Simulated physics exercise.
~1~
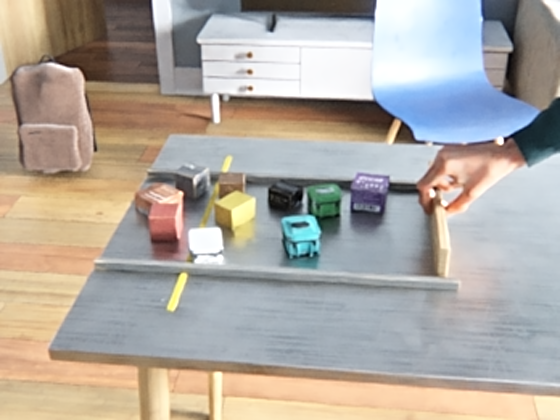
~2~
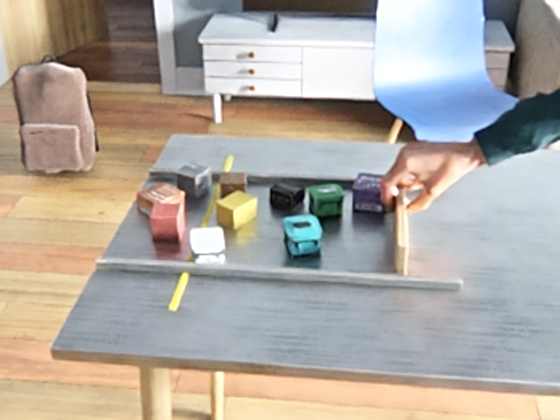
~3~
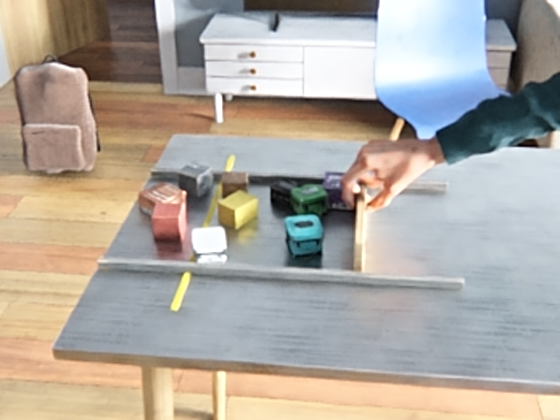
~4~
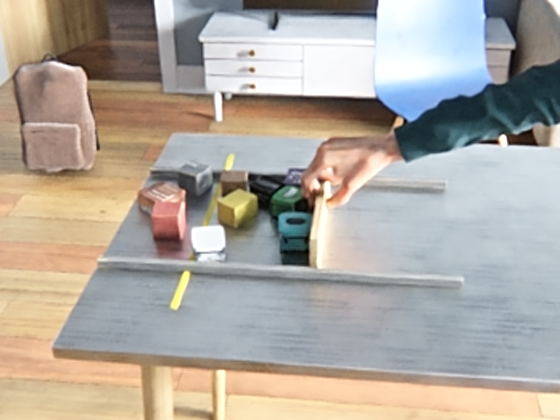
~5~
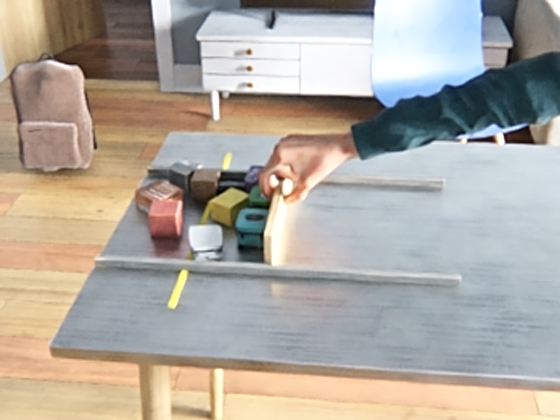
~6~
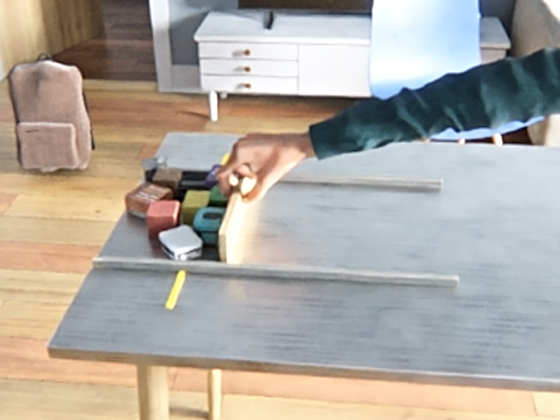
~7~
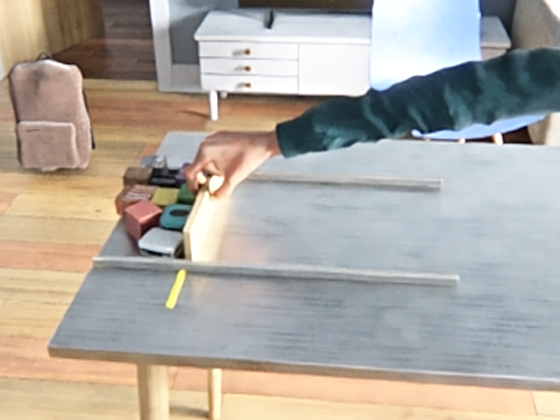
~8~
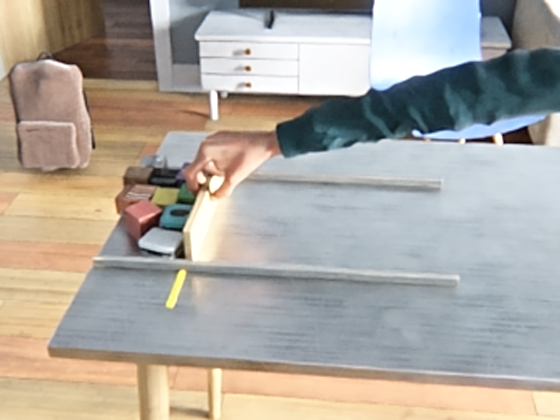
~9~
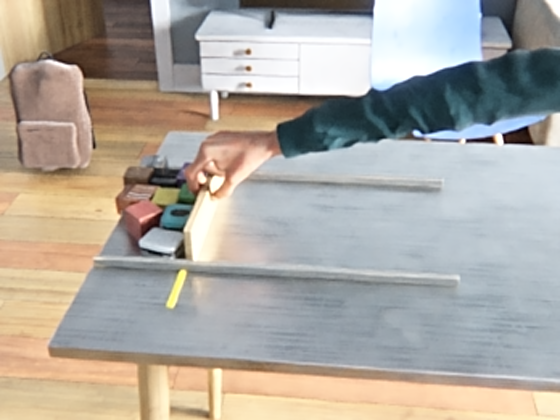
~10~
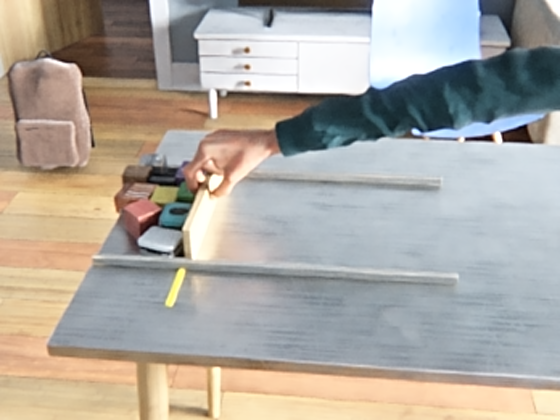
At the start, a hand holds an upright wooden board at the right end of two rails on a grey table, with small colourful boxes scattered between them and a yellow strip of tape farther left. The hand slides the board left, and it reaches the purple box first. It then gathers the green and black ones and the turquoise case, pushing them leftward. The growing cluster presses into the white, yellow and red pieces, and all bunch together toward the table's left end. The board stops near the tape and the hand holds it still, with the crowded boxes resting on the table and none falling off.
